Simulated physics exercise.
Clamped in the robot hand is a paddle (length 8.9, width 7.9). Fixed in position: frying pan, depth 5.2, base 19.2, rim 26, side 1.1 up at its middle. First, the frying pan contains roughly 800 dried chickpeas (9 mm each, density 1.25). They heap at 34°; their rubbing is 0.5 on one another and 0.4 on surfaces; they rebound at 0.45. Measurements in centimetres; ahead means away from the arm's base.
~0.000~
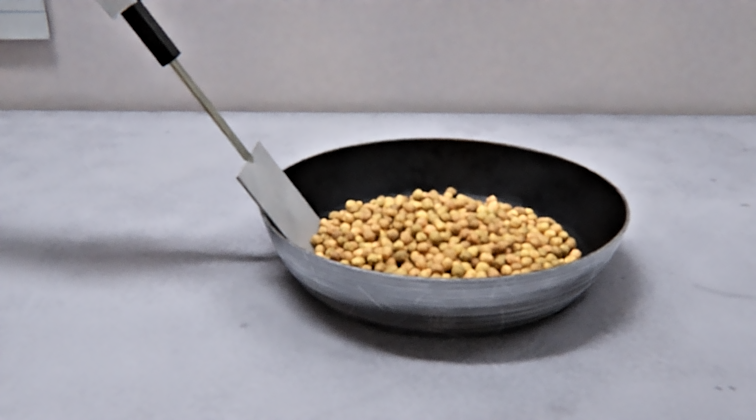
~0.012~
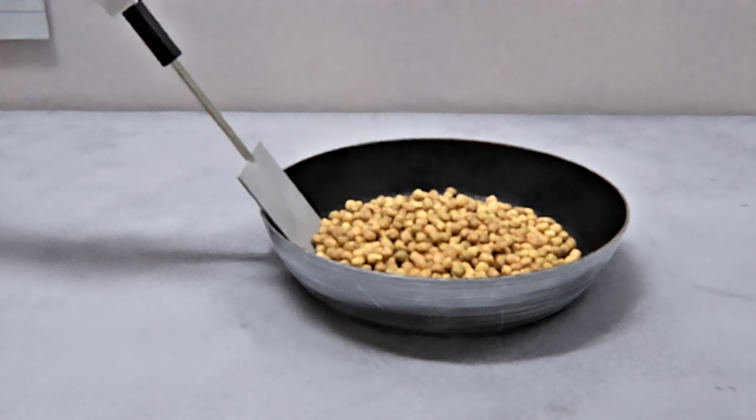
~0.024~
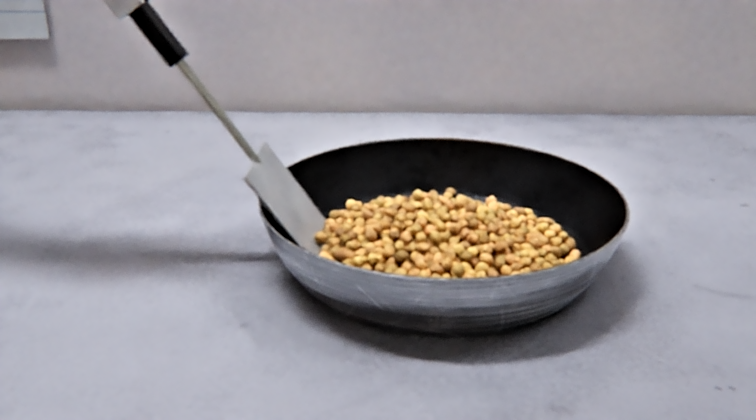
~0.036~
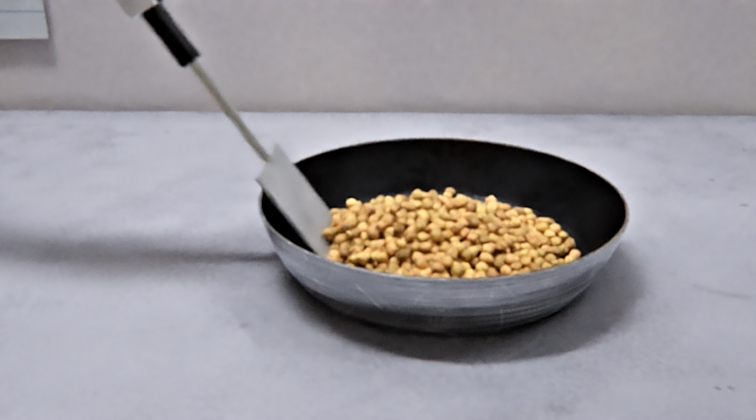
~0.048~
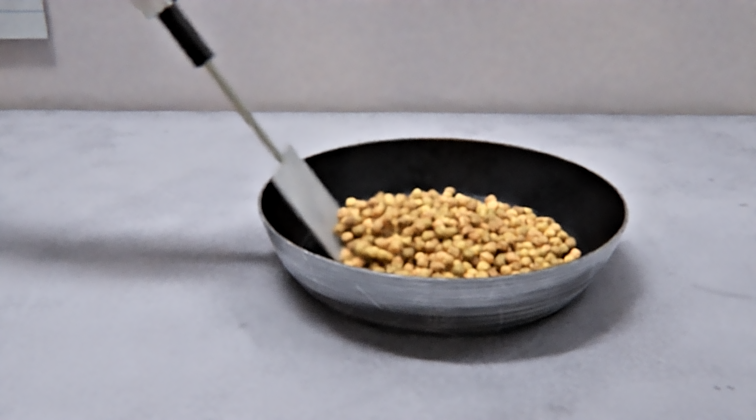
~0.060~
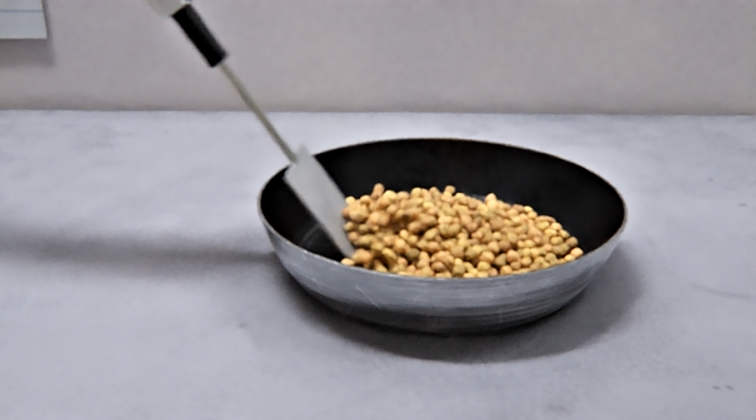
At first, a flat metal paddle with a black collar rests against the left inside edge of a dark frying pan heaped with tan dried chickpeas. The paddle then slides a short way right, pressing into the near-left side of the heap and nudging the chickpeas there slightly rightward.
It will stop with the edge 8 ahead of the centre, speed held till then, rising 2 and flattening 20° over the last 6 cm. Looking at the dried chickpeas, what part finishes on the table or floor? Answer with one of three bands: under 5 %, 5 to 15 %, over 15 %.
Under 5 %.
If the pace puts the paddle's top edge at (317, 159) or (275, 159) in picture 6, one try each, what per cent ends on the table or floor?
First try around 5 %, second try around 0 %.
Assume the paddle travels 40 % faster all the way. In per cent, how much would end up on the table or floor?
Then around 5 percent would finish on the table or floor.
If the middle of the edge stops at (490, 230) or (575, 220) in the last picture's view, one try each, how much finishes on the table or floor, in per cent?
About 0 and 15 per cent.
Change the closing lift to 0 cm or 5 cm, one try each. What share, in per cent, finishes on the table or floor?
First try about 0 %, second try about 10 %.
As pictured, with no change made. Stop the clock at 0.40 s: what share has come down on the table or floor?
It comes to some 2 in a hundred.
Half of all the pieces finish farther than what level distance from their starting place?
Level distance of around 3 cm.
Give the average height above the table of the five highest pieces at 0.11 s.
Roughly 5 cm above the table.
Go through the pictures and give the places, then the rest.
The first frame shows the paddle top edge at (248, 158), sloping 56°; upper third of the load around (436, 239), from x 315 to 580, top at y 195; 796 in the frying pan.
The second frame shows the paddle top edge at (249, 158), sloping 56°; upper third of the load around (435, 239), from x 315 to 580, top at y 195.
The third frame shows the paddle top edge at (255, 158), sloping 56°; upper third of the load around (430, 239), from x 315 to 580, top at y 195.
The fourth frame shows the paddle top edge at (266, 159), sloping 56°; upper third of the load around (423, 236), from x 315 to 580, top at y 195.
The fifth frame shows the paddle top edge at (280, 159), sloping 56°; upper third of the load around (424, 233), from x 315 to 580, top at y 195.
The sixth frame shows the paddle top edge at (294, 159), sloping 56°; upper third of the load around (425, 230), from x 315 to 580, top at y 190; 796 in the frying pan.
After 0.11 s, sloping 56°, highest piece 5 above the table; 796 in the frying pan.
After 0.17 s, sloping 50°, highest piece 5 above the table; 796 in the frying pan.
After 0.40 s, sloping 36°, highest piece 6 above the table; 779 in the frying pan, 14 on the table or floor, 3 on the blade or in flight.
After 1.45 s, sloping 36°, highest piece 5 above the table; 779 in the frying pan, 17 on the table or floor.
In the end, 779 in the frying pan, 17 on the table or floor. That is 2 % on the table or floor.
